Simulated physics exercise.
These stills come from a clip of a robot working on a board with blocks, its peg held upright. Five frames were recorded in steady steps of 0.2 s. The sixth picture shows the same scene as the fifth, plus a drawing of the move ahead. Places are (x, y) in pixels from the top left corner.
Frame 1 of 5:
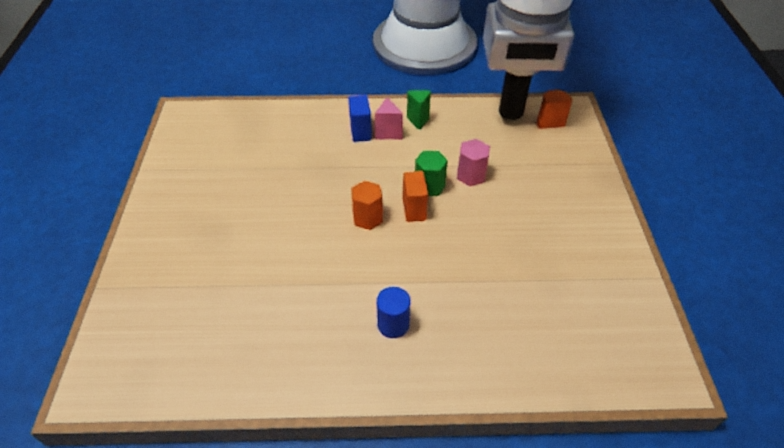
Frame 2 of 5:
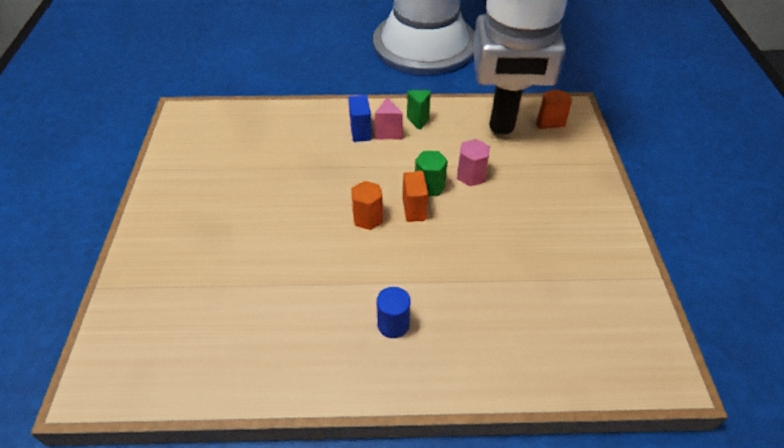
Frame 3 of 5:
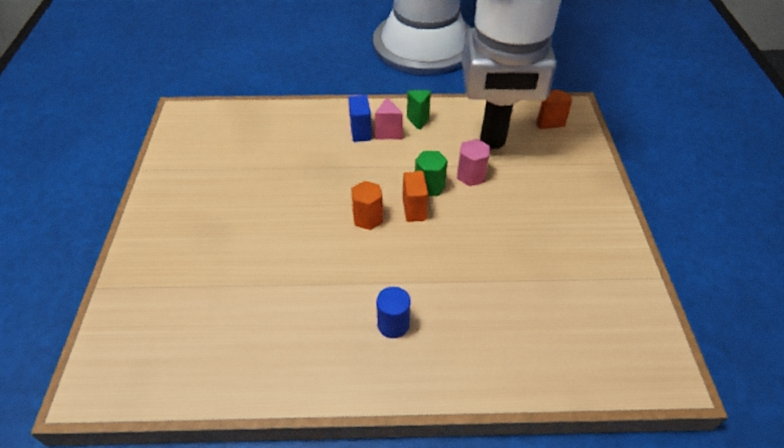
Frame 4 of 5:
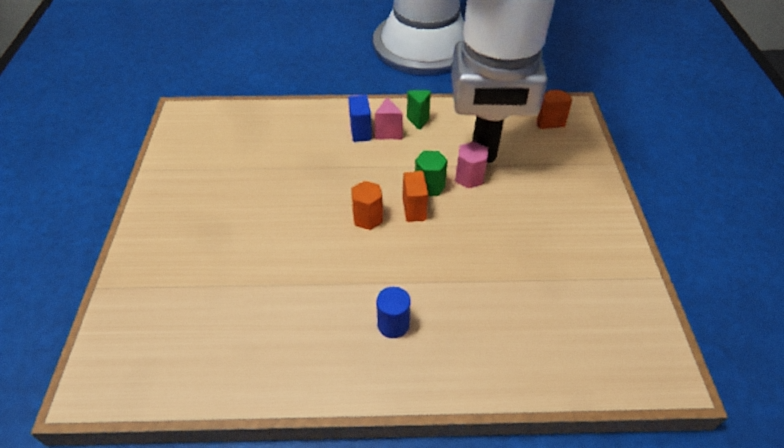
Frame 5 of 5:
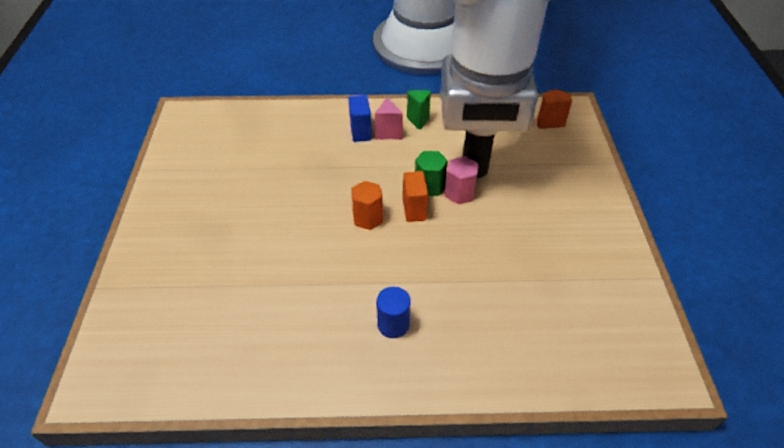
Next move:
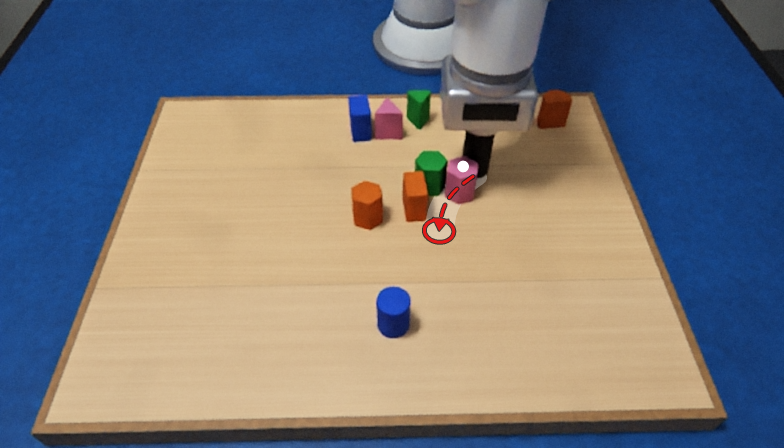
A robot arm moves its black peg down and left, nudging the pink six-sided block slightly.
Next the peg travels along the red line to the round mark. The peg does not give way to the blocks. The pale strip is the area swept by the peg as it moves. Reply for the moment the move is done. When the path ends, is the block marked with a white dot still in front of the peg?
I expect so.
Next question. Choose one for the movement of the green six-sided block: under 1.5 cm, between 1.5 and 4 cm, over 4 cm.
The displacement of the green six-sided block is below 1.5 cm.
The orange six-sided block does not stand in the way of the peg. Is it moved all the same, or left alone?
It stays.
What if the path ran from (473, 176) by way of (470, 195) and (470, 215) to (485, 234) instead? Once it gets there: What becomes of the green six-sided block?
Put simply, it stays right there.
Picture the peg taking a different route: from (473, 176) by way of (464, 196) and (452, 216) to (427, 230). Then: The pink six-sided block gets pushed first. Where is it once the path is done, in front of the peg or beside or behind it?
It is still in front.
The line goes from (473, 176) over (455, 191) and (443, 209) to (439, 231); the dot is on the pink six-sided block.
The first path, step by step. Halfway along, peg (449, 193); green six-sided block (424, 161), turned 25° clockwise; pink six-sided block (443, 194), turned 25° anticlockwise.
At the end, peg (440, 224); orange six-sided block unmoved; orange oblong block (412, 184); green six-sided block (424, 161), turned 25° clockwise; pink six-sided block (430, 227).
